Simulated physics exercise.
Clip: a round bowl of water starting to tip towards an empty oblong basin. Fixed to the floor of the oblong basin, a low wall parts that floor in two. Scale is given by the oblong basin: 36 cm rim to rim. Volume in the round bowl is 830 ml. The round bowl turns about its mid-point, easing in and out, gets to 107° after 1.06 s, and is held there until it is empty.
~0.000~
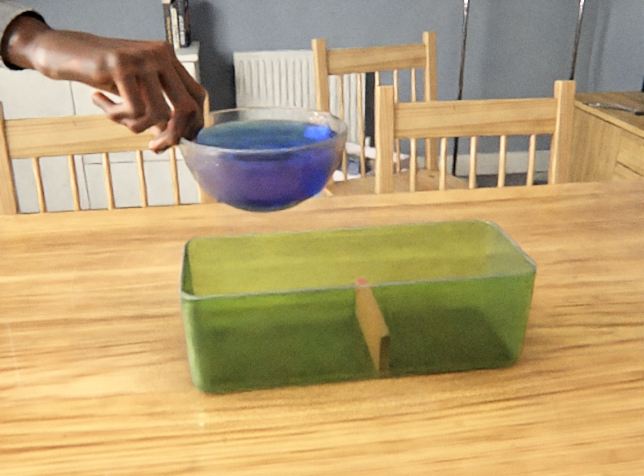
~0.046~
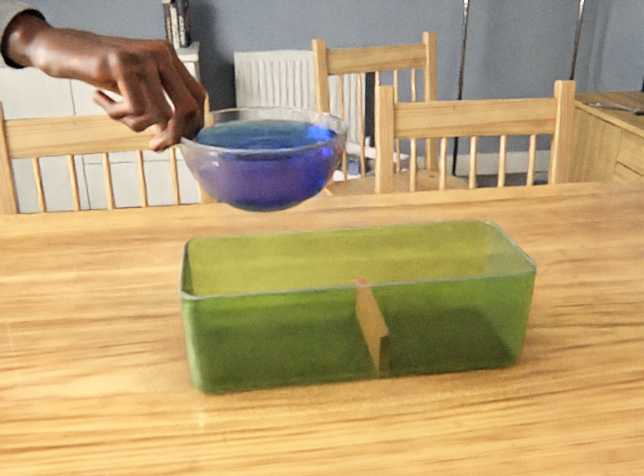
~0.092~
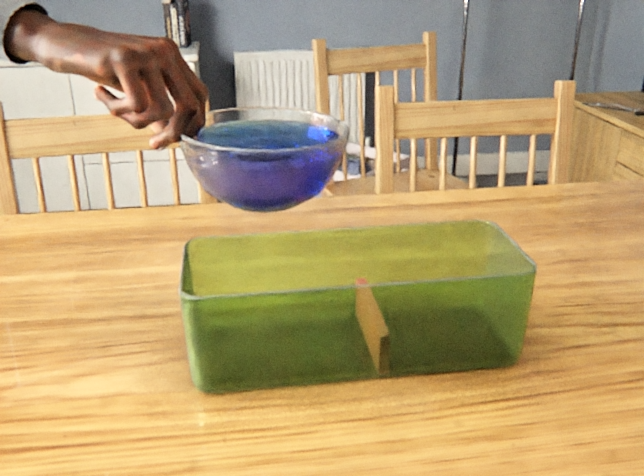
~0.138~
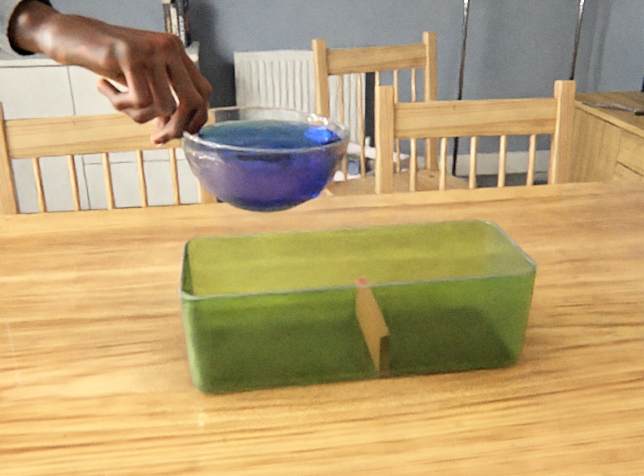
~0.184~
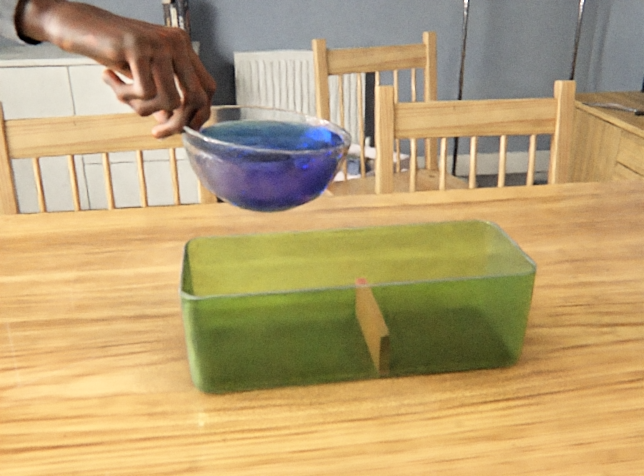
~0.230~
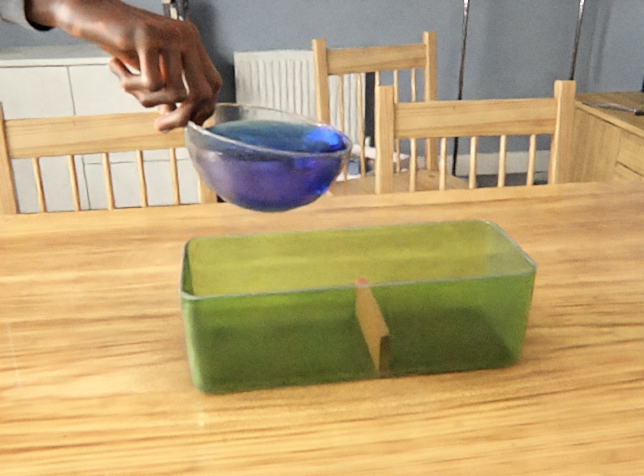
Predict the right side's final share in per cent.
The right side finishes with roughly 71 per cent.
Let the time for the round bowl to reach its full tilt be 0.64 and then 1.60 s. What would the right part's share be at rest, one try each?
Respectively about 50 and 75 percent.
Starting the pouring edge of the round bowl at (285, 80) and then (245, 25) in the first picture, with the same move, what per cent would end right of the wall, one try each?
In order, 25 and 5 per cent.
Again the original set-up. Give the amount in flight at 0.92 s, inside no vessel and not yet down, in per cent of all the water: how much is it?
Roughly 2 per cent.
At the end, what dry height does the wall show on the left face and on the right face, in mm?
On the left it's about 38 mm; on the right, about 18 mm.
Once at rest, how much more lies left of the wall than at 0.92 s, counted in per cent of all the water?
Around 2 in a hundred.
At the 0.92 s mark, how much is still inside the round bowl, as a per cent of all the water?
Close to 1 in a hundred.
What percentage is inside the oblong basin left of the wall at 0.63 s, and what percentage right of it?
I'd say some 2 in a hundred on the left and 28 on the right.
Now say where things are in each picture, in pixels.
The first picture shows tilt 0°; pouring edge (345, 125); surface from (183, 141) to (340, 133); the oblong basin's rim runs from (183, 268) to (515, 245); the wall's top is at (372, 305).
The second picture shows tilt 1°; pouring edge (346, 126); surface from (183, 141) to (341, 134).
The third picture shows tilt 2°; pouring edge (346, 128); surface from (183, 139) to (341, 135).
The fourth picture shows tilt 4°; pouring edge (347, 132); surface from (185, 138) to (342, 136).
The fifth picture shows tilt 8°; pouring edge (349, 136); surface from (188, 138) to (344, 137).
The sixth picture shows tilt 12°; pouring edge (350, 142); surface from (190, 138) to (347, 138).
By 0.63 s the tilt is 69° and 37 per cent is still to pour, 2 is left of the wall and 29 right of it.
By 0.92 s the tilt is 103° and 1 per cent is still to pour, 27 is left of the wall and 71 right of it.
By 1.23 s the tilt is 107° and 0 per cent is still to pour, 29 is left of the wall and 71 right of it.
By 1.56 s the tilt is 107° and 0 per cent is still to pour, 29 is left of the wall and 71 right of it.
At rest 29 per cent lies left of the wall, 71 right of it and 1 outside.
